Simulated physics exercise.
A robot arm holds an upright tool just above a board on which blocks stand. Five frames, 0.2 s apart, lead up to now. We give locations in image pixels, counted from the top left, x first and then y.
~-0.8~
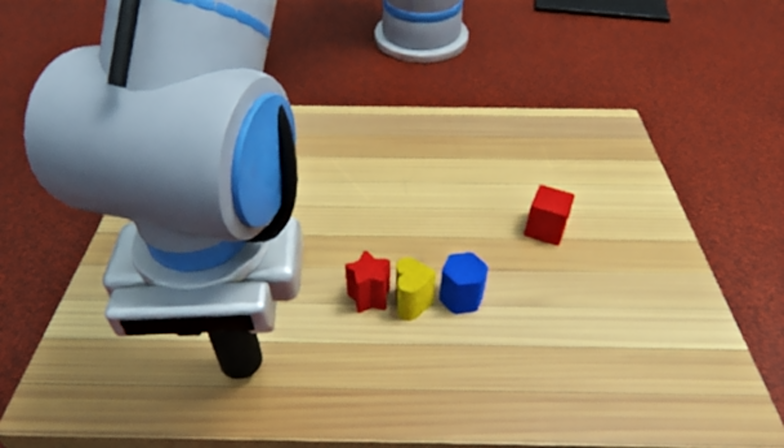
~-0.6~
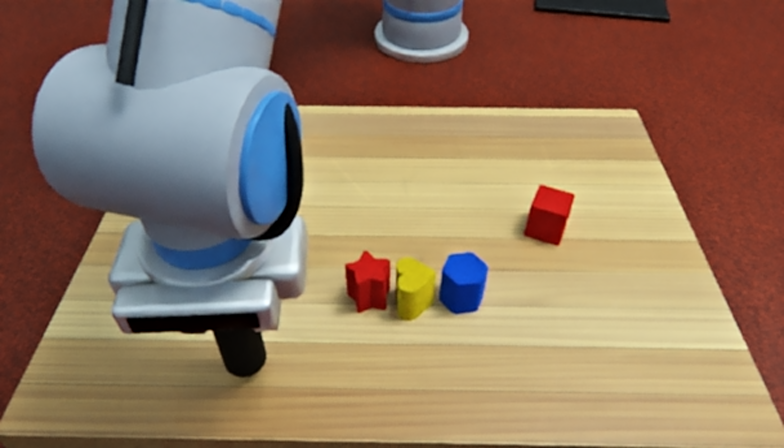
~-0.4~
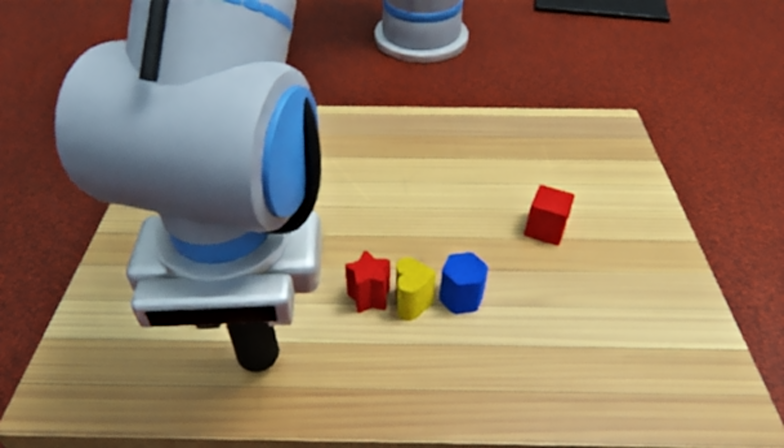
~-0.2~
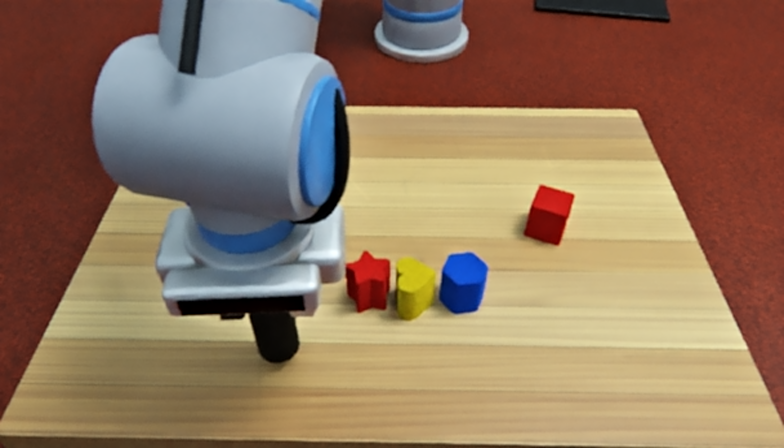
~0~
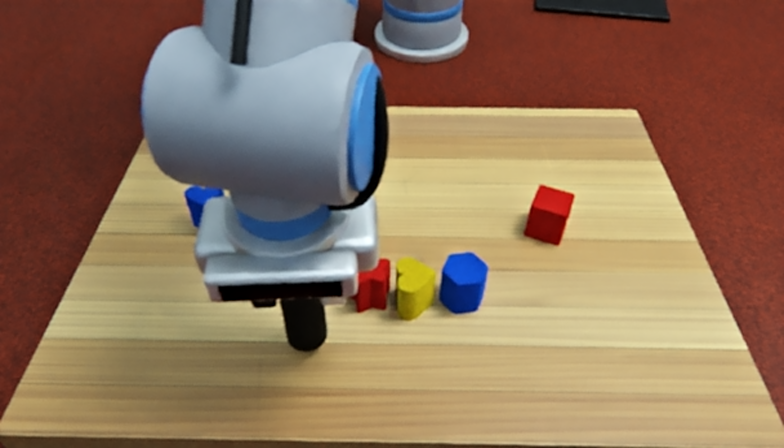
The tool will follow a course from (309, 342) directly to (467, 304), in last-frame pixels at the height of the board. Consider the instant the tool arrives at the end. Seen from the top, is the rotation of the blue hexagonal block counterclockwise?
No
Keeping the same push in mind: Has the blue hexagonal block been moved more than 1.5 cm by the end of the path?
It seems so.
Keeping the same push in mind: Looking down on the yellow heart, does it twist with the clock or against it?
Counter-clockwise, from overhead.
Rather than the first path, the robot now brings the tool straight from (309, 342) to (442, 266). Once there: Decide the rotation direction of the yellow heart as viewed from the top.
I'd predict that, seen from above, the yellow heart rotates clockwise.
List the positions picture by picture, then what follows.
The first frame shows tool tip at (242, 361); block tops, red star block at (368, 267); yellow heart at (413, 274); blue hexagonal block at (465, 267).
The second frame shows tool at (246, 359); blocks unchanged.
The third frame shows tool at (259, 354); blocks unchanged.
The fourth frame shows tool at (279, 346); blocks unchanged.
The fifth frame shows tool at (308, 335); red star block partly hidden; yellow heart at (413, 274); blue hexagonal block at (465, 267).
The first path, step by step. One third of the way, tool at (365, 319); red star block at (371, 264).
Two thirds of the way, tool at (416, 308); red star block at (371, 263); yellow heart at (431, 261), turned 55° anticlockwise; blue hexagonal block at (472, 266), turned 15° clockwise.
At the end, tool at (468, 297); red star block at (371, 263); yellow heart at (440, 253), turned 100° anticlockwise; blue hexagonal block at (499, 254), turned 45° clockwise.
